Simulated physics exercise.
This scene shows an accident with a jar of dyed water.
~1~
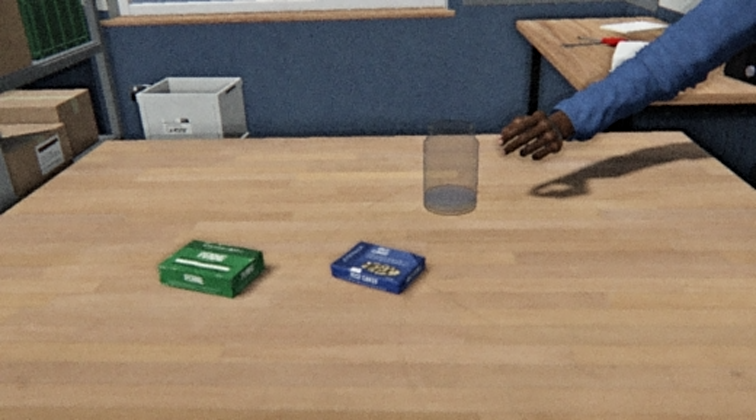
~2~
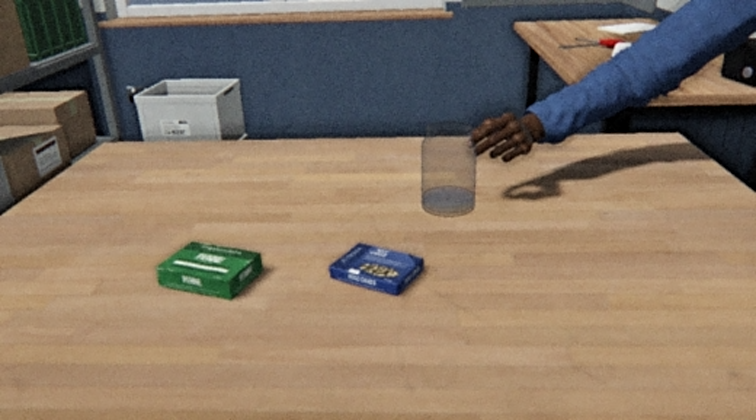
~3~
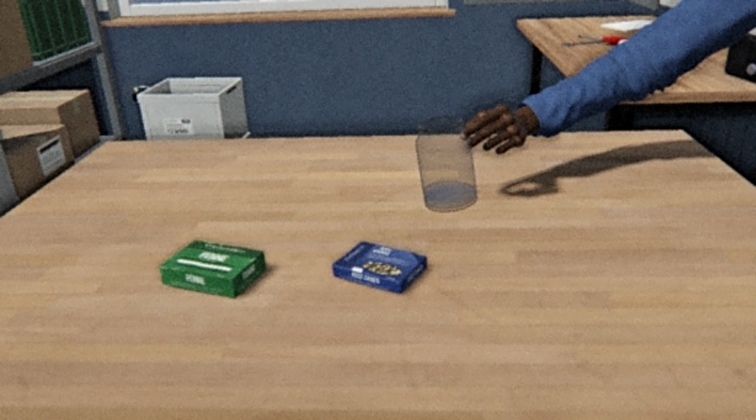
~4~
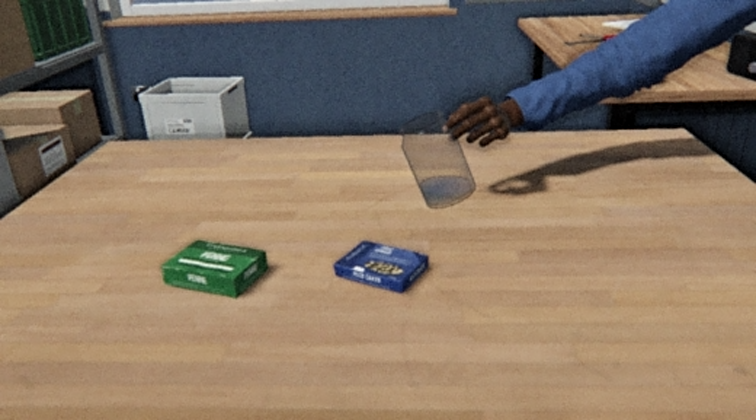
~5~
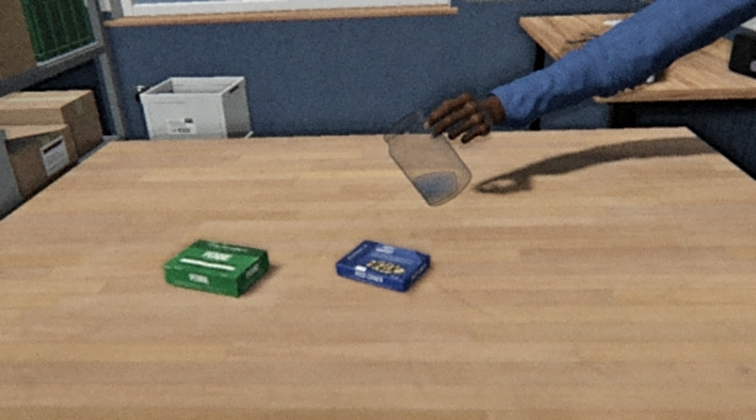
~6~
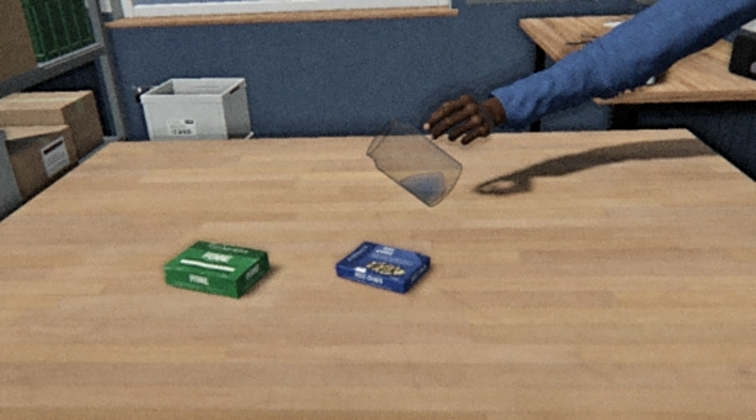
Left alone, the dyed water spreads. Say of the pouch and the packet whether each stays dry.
Pouch comes out dry, packet comes out dry.
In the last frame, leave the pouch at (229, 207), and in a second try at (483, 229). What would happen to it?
For the first place it is touched by the spill; for the second it is missed by the spill.
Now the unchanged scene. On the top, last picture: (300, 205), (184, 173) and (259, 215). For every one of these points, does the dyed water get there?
Looks like the first is covered, the second safe and the third covered.
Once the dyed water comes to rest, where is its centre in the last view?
Its centre lies at roughly (248, 210) in the last picture.
Next, the puddle covers about as much as a saucer; the pouch is clear of it; the packet is clear of it.
After that, the puddle covers about as much as a plate; the pouch is clear of it; the packet is clear of it.
Finally, the puddle covers about as much as a plate; the pouch is clear of it; the packet is clear of it.
